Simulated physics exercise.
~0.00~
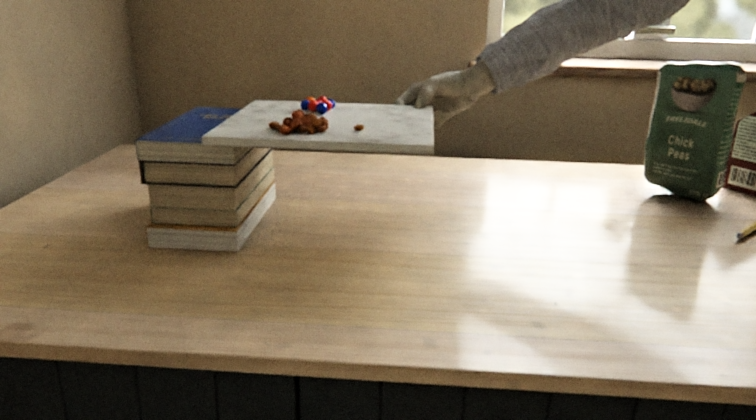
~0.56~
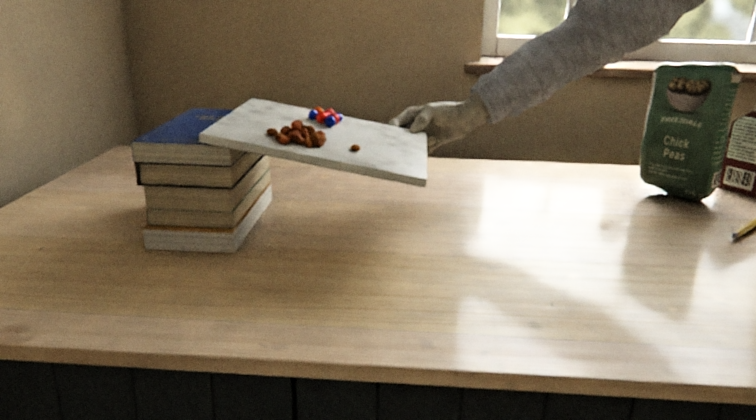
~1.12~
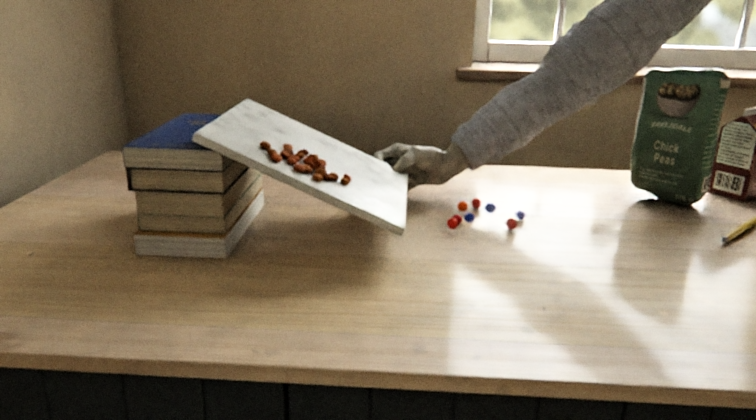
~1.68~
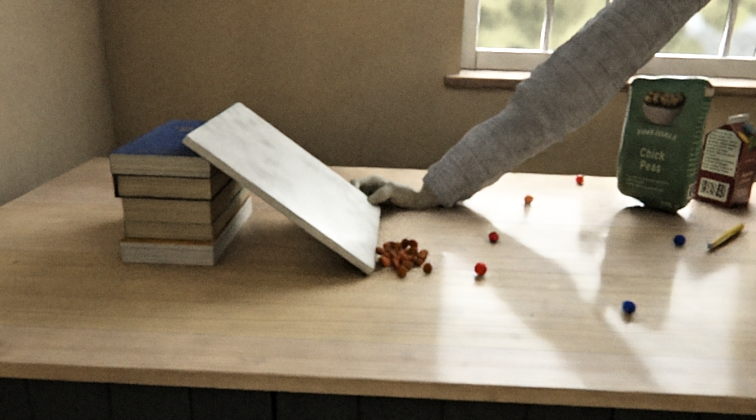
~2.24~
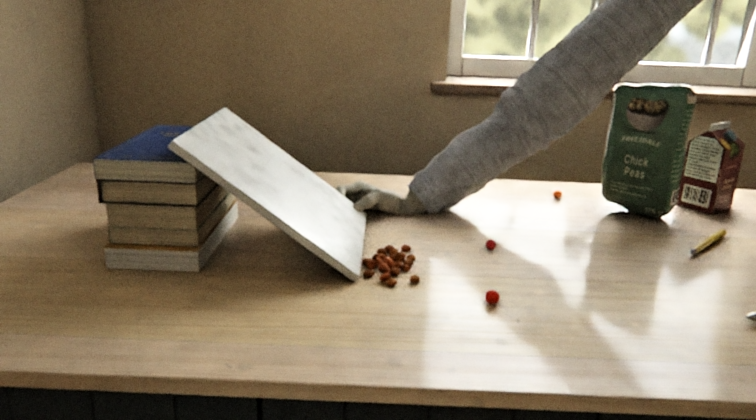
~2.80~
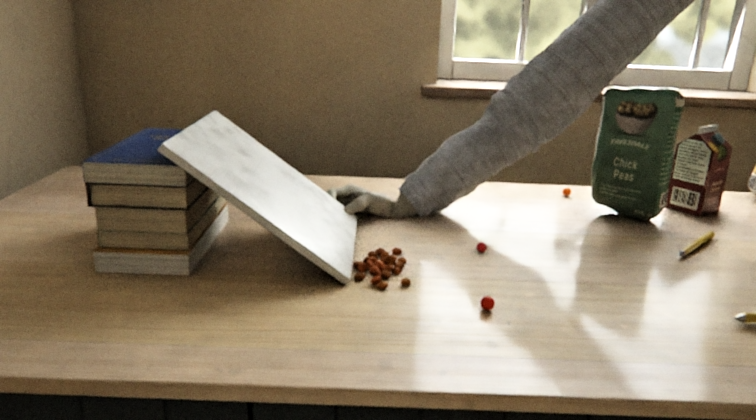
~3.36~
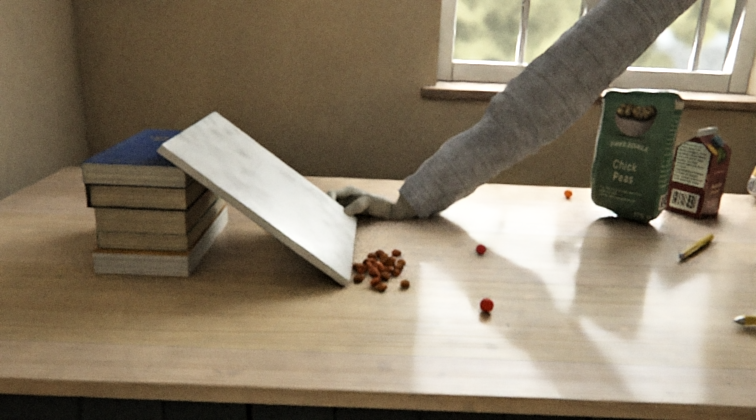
On a pale wooden counter beneath a window, seen from the front and slightly above, a white marbled board rests with its left end on a stack of books topped by a blue one. A gray-sleeved arm holds the right end, and a green chick peas package stands at the right. Reddish-brown pieces sit on the board before a cluster of red and blue balls. As the hand lowers its end, the balls roll off rightward and scatter. The brown pieces then slide down and pile at the board's foot. The board rests steeply sloped, with the hand beside it, while only a few red balls remain on the counter, farther out than the brown pile.
